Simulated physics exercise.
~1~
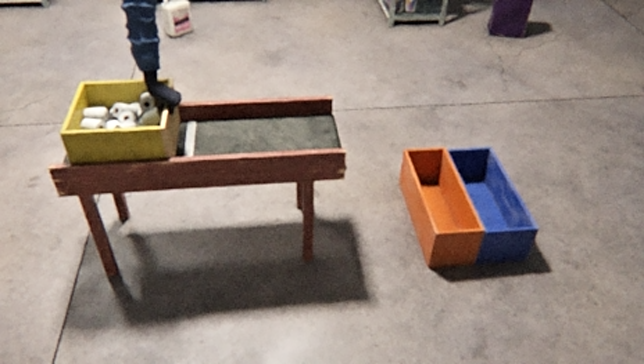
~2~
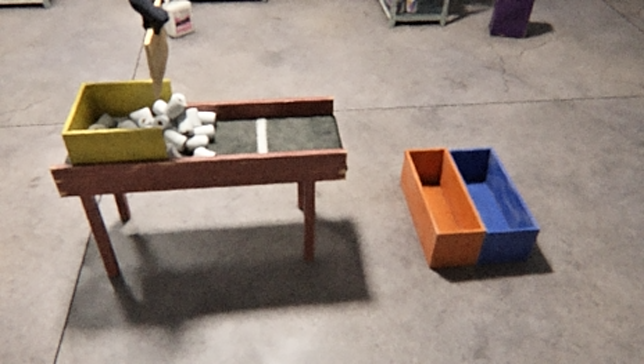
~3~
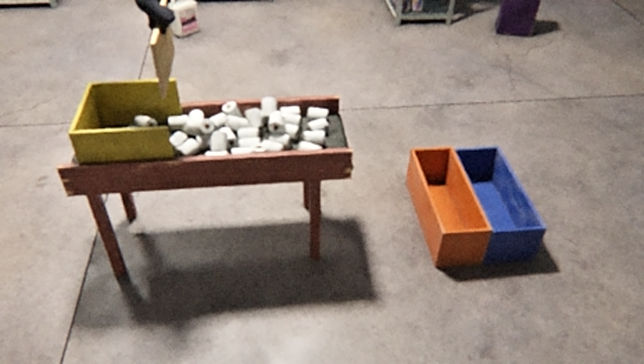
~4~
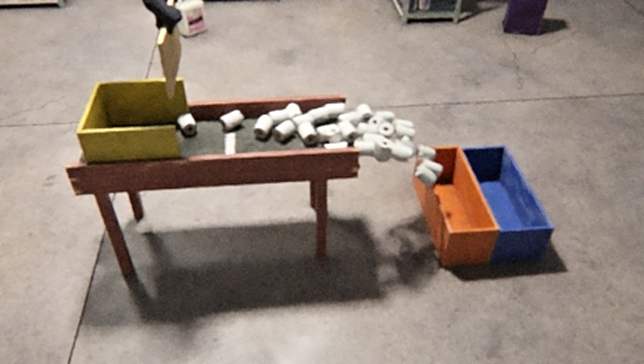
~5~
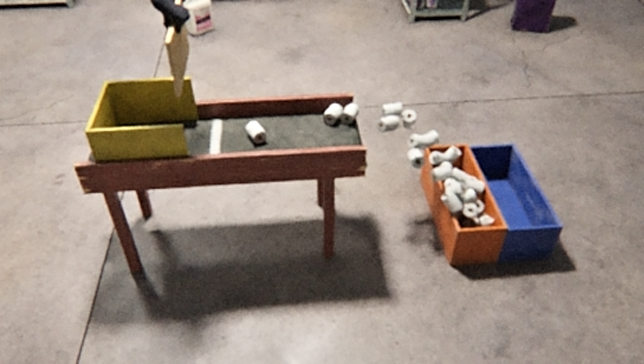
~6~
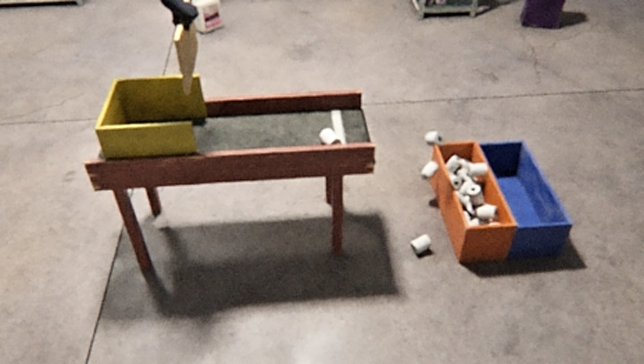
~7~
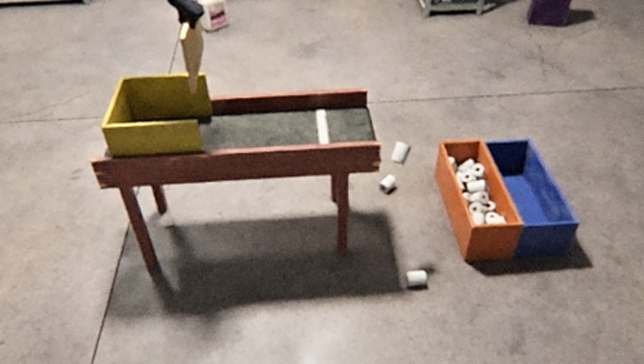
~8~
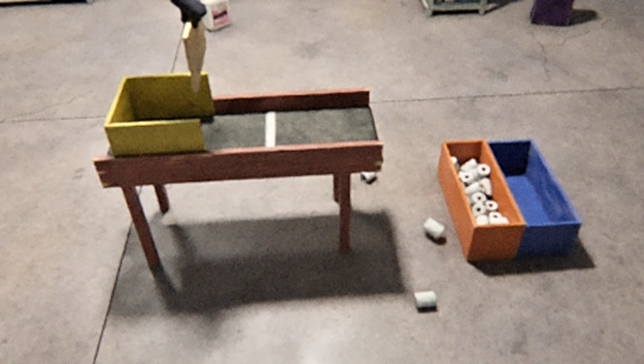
To begin with, a yellow pen full of white paper rolls sits at the left end of a low conveyor with reddish sides, while an orange tub and a blue tote stand on the concrete floor to the right. A gate lifts beside the pen, and the rolls spill out in a jumbled heap as the dark belt carries them right. They stream off the far end and tumble through the air, most landing in the orange tub. The last few drop short onto the floor. Finally, the pen is empty, the orange tub holds most of the rolls, and the blue tote remains empty.
